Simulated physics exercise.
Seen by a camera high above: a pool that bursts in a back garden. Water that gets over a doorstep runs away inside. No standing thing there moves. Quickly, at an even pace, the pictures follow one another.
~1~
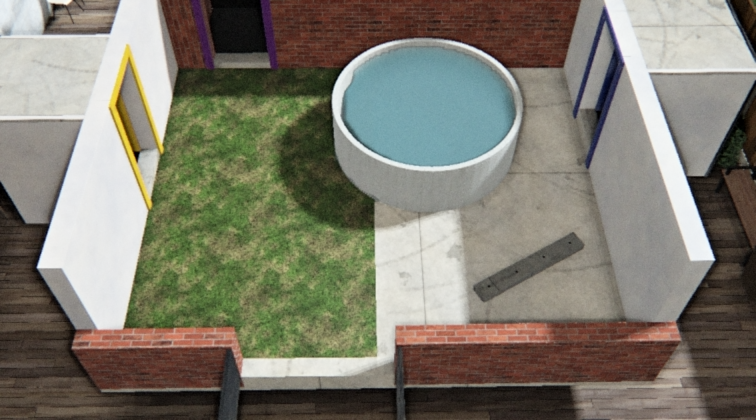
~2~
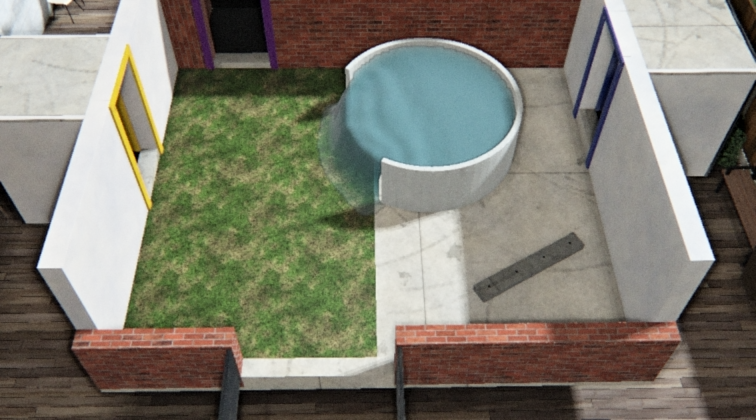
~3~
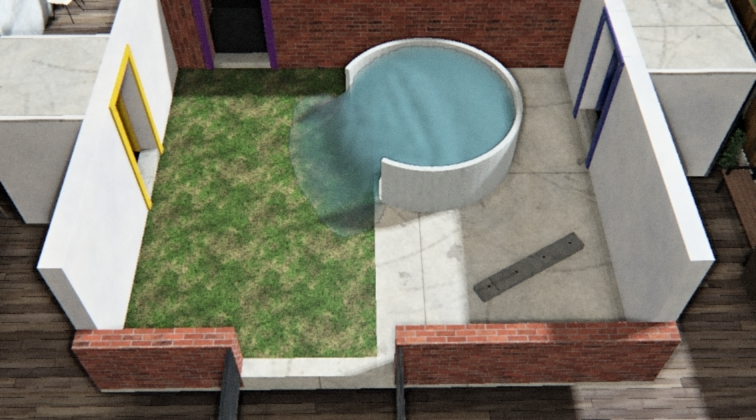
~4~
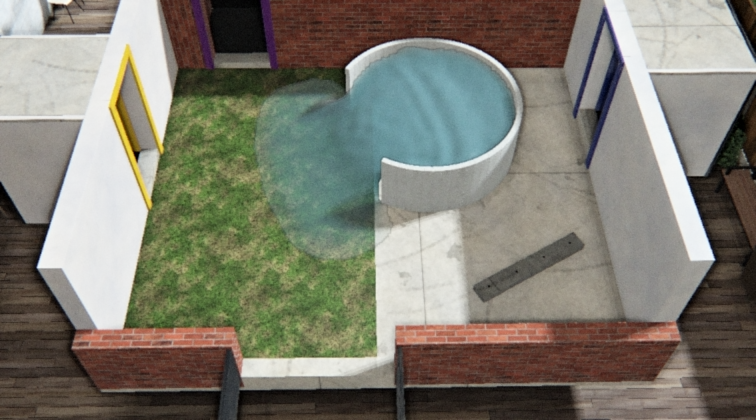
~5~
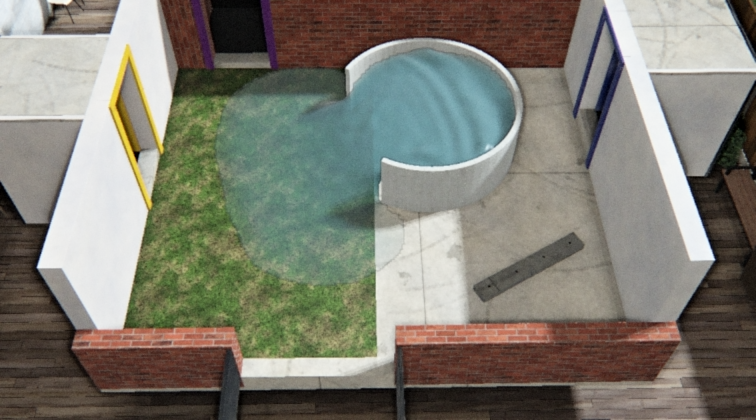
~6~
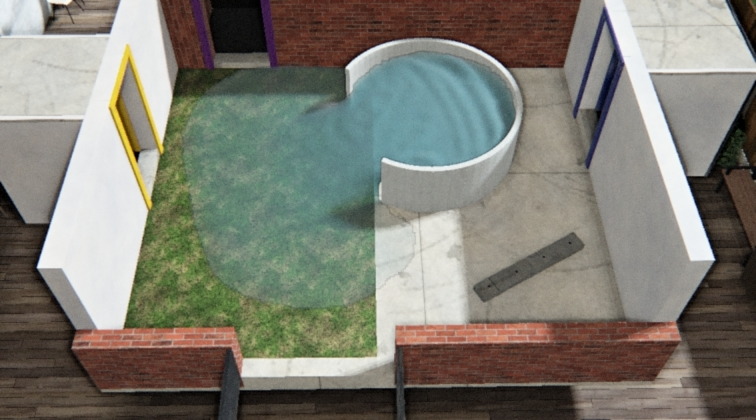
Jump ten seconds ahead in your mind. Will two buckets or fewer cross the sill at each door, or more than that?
Blue door: Does not overshoot; yellow door: Overshoots; purple door: Overshoots.
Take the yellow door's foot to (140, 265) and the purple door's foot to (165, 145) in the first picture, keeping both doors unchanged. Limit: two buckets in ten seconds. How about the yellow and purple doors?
Yellow door tops the limit, purple door tops the limit.
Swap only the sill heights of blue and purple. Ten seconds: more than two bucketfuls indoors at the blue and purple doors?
After the swap the blue door stays in check and the purple door stays in check.
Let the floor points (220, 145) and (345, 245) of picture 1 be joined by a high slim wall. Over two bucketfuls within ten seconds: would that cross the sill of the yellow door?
As for that door, the yellow door comes in short.
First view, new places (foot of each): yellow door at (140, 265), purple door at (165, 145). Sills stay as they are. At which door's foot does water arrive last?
That would be the blue-painted one.
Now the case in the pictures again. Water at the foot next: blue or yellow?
Soonest: The one in yellow.
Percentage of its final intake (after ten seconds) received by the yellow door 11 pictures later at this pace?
My estimate: Close to 40 per cent.
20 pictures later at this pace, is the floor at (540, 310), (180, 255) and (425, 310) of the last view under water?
First spot spared, second spot submerged, third spot submerged.
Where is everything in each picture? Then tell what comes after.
The round tank at (427, 103) is whole and still, in the first frame.
The front is at a hidden place, out from the gap at (341, 145), in the second frame.
The front is at (347, 231), out from the gap at (342, 148), in the third frame.
Water pours out at (342, 150) and has run to (324, 253), in the fourth frame.
The front is at (281, 272), out from the gap at (342, 151), in the fifth frame.
The front is at (238, 285), out from the gap at (342, 151), in the sixth frame.
A moment on, water covers 55 % of the floor; the blue door not reached, the yellow door under two buckets in, the purple door wet at the sill, nothing in.
Next, water covers 60 % of the floor; the blue door not reached, the yellow door over two buckets in, the purple door wet at the sill, nothing in.
Then, water covers 65 % of the floor; the blue door not reached, the yellow door far over two buckets in, the purple door over two buckets in.
Later, water covers 90 % of the floor; the blue door not reached, the yellow door far over two buckets in, the purple door over two buckets in.
In the end, water covers 95 % of the floor; the blue door wet at the sill, nothing in, the yellow door far over two buckets in, the purple door over two buckets in.
